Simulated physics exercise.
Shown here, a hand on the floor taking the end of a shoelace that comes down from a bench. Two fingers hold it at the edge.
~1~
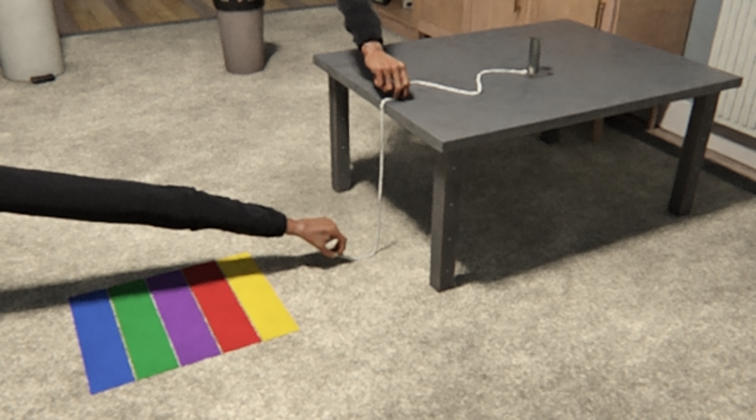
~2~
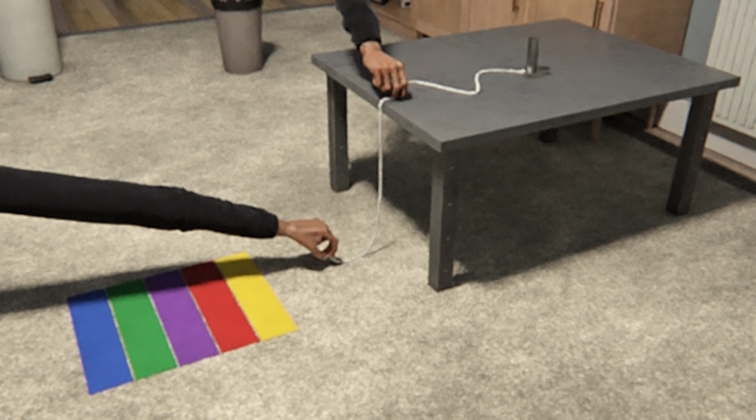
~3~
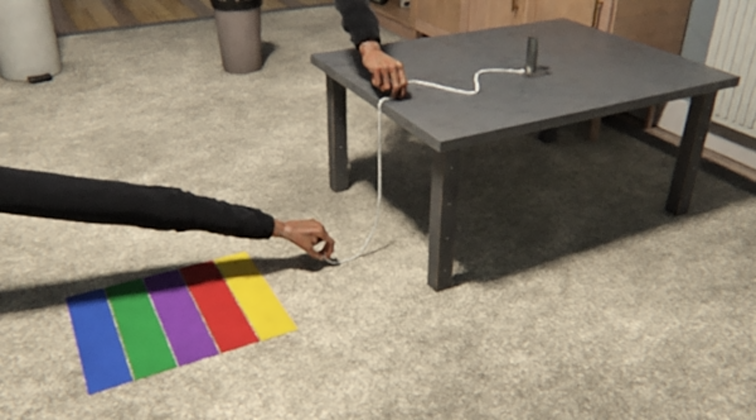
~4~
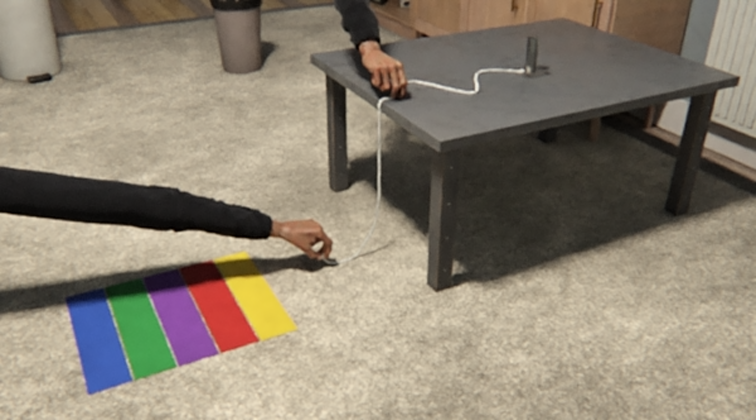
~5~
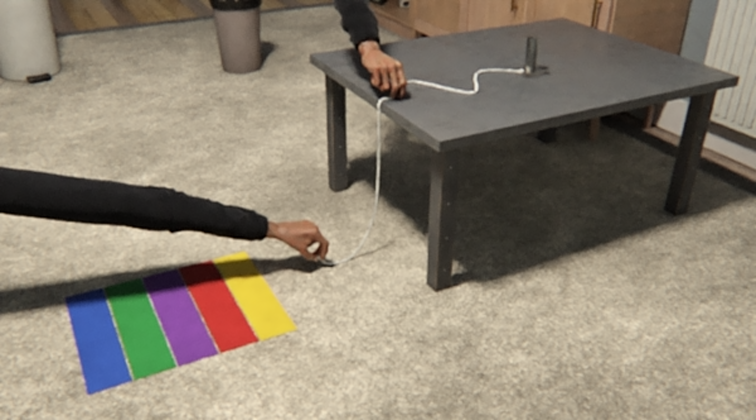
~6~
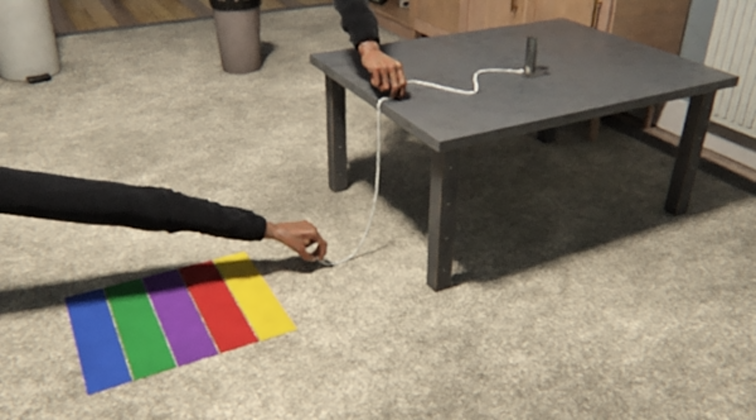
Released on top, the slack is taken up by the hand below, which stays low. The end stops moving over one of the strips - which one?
The green strip.
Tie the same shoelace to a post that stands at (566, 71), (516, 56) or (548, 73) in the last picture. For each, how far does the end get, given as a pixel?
One per try, in order: (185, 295), (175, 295), (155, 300).
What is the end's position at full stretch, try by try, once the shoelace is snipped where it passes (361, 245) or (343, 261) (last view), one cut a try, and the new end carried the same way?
About (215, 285), then (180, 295).
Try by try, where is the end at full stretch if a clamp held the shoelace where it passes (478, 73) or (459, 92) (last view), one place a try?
Try one gives about (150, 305); try two, about (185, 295).
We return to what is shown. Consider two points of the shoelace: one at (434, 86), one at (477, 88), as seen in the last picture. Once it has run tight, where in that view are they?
Roughly at (395, 98), and the other roughly at (445, 87).
Early on, end near (193, 292); over red.
Midway, end near (158, 301); over purple.
At the end of the slack, end near (136, 307); over green. It gets as far as the green strip.
